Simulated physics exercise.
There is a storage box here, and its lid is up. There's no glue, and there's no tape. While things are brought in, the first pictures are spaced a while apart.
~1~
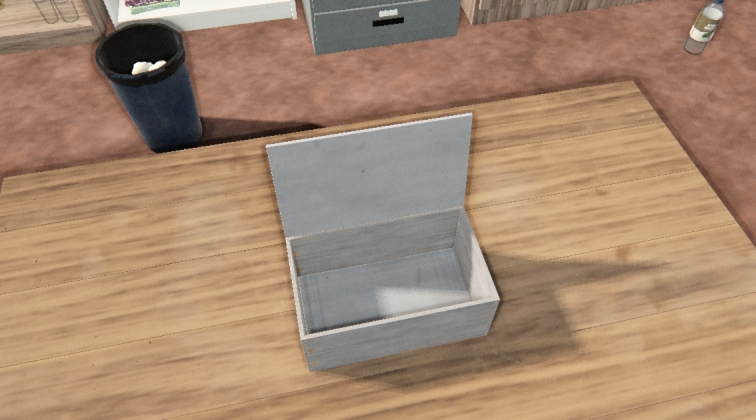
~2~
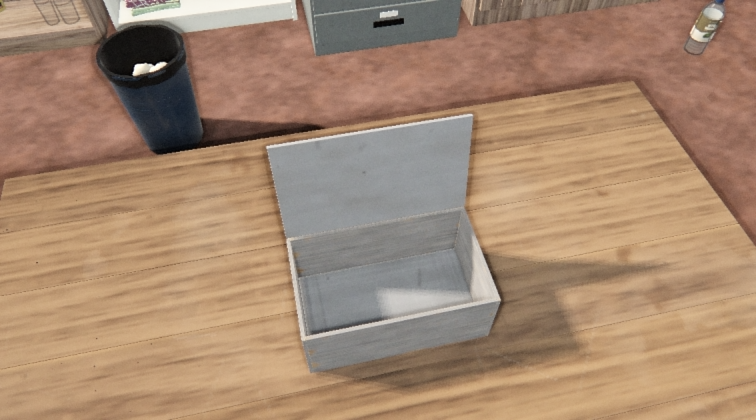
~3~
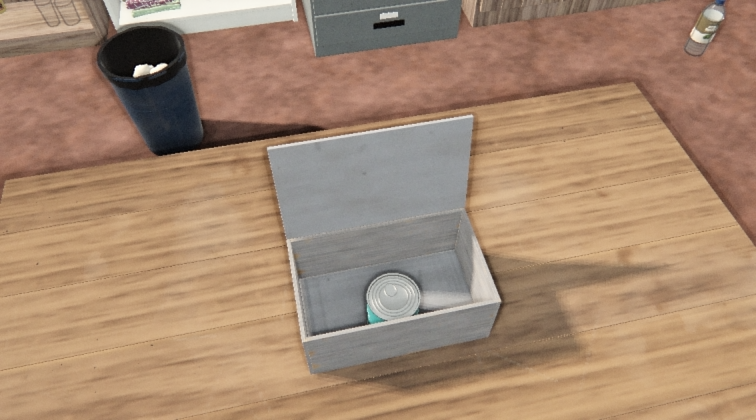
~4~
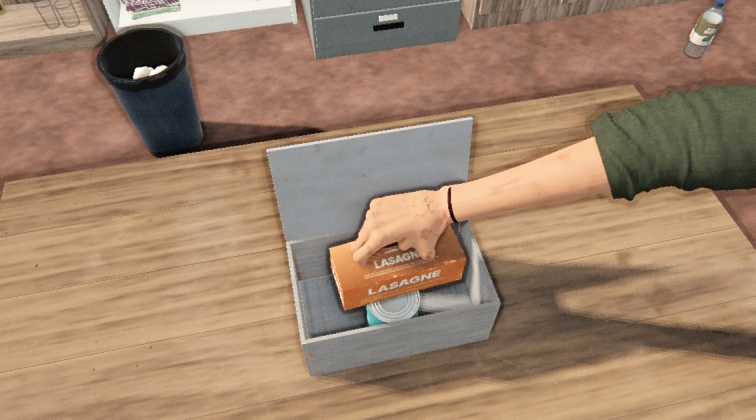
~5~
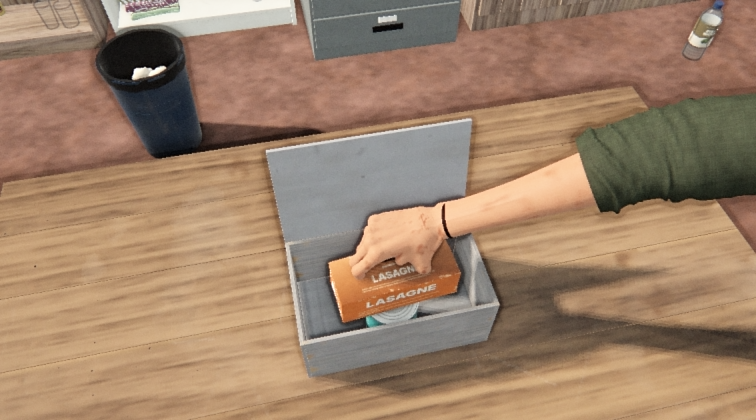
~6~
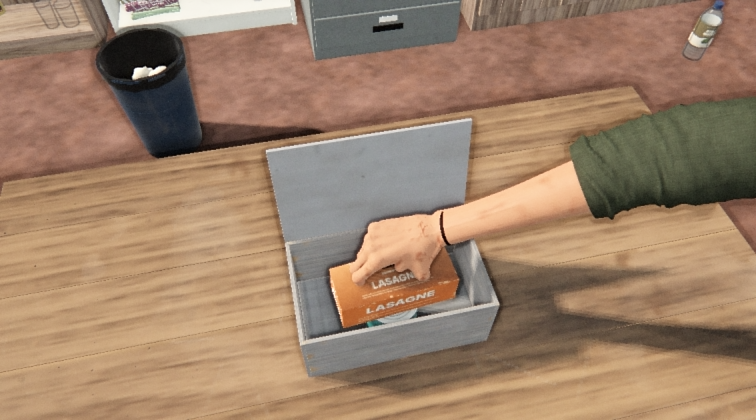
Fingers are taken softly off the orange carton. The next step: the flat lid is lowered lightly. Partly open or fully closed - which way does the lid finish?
Partly open.
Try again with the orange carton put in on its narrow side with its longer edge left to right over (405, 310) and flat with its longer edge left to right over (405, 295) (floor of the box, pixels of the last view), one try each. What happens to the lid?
Result of try one: A gap remains; result of try two: No gap.
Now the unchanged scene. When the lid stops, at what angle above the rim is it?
The answer is about 20 degrees.
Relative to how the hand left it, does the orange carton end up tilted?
Once everything settles, the orange carton keeps its original angle.
Then, 1.20 s on from there, lid starting down.
Then, 1.80 s on from there, lid 44° above the rim.
Then, 2.50 s on from there, lid 25° above the rim.
Then, 4.40 s on from there, lid 23° above the rim.
In the end, lid 22° above the rim; both unmoved. At the end, from the last picture's camera, orange carton near (392, 288).
